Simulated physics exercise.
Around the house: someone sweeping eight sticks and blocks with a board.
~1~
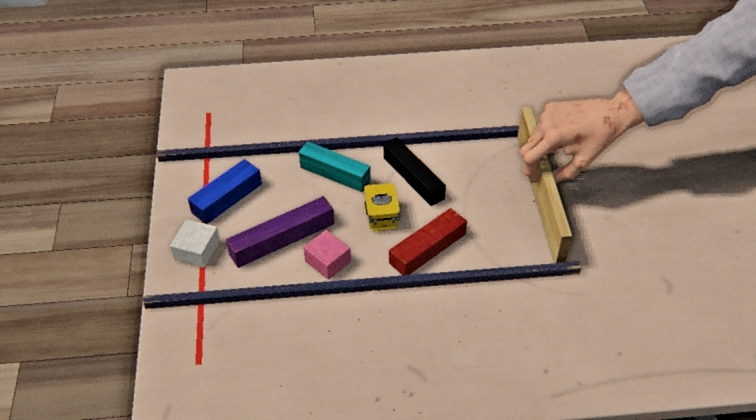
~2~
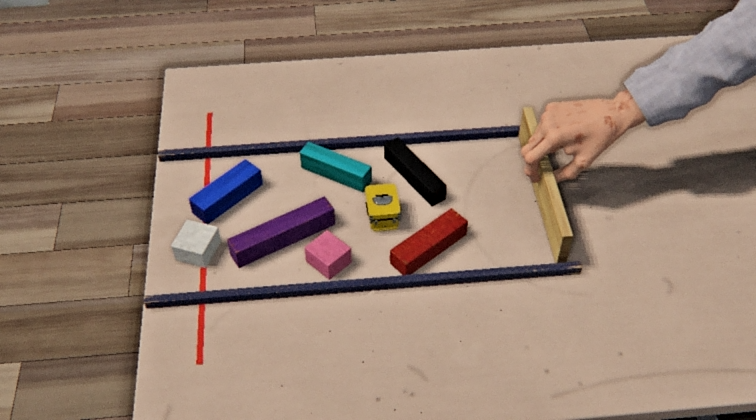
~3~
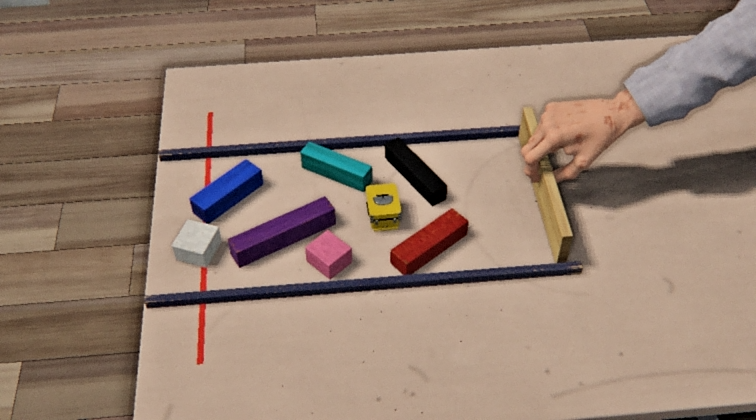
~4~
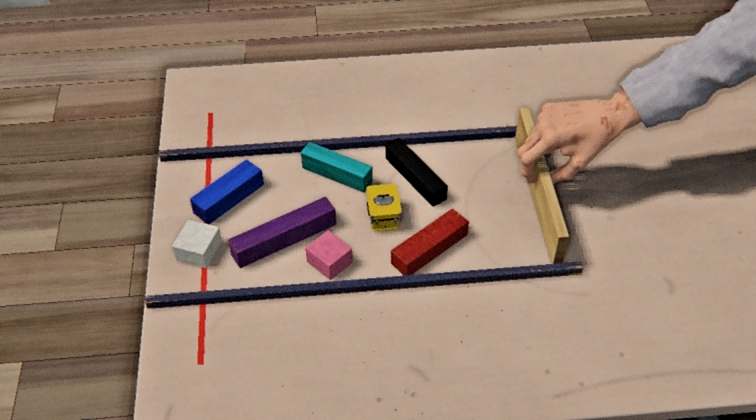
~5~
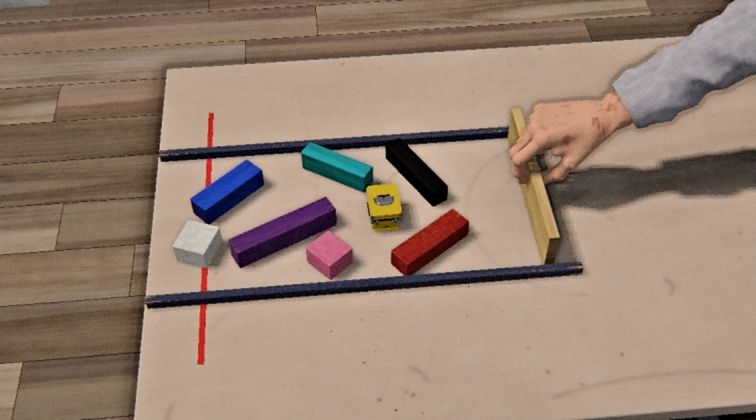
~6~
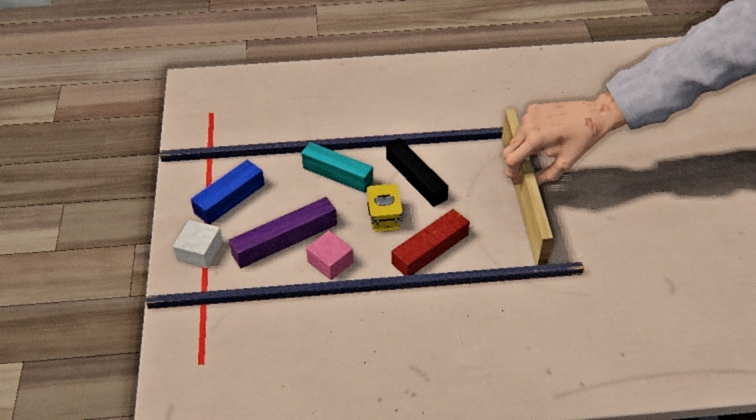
A hand holding a wooden board upright, then sliding it slightly left between two dark rails toward scattered, motionless coloured blocks.
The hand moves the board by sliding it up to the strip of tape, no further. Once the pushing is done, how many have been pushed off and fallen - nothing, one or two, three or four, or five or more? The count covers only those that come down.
Well, more than two but under five end up dropping off.
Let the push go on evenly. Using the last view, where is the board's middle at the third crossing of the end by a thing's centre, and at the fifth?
The middle is at about (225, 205), later at about (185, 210).
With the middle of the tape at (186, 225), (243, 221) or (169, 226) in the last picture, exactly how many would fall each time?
It would be 4, then 1, then 7.
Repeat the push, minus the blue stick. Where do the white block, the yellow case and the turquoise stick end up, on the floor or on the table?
As for the white block, it is not retained; the yellow case is retained; the turquoise stick is retained.
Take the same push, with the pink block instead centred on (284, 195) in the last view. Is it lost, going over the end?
From that start it falls away.
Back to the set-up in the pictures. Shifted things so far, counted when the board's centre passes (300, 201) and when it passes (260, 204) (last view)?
Well, it's 8 at the first one and 8 at the second.
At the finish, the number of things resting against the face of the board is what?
Counting them up gives 2.
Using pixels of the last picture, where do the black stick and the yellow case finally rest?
Roughly (198, 187), and the other roughly (173, 224).
A little later, none off yet; white block at rest near (198, 244); blue stick at rest near (228, 192); purple bar at rest near (284, 232).
Next, none off yet; white block shifted a little near (178, 239); blue stick at rest near (226, 191); purple bar shifted about its own width near (217, 231).
When it is over, the number that fall off is three or four; down, purple bar, blue stick and white block.
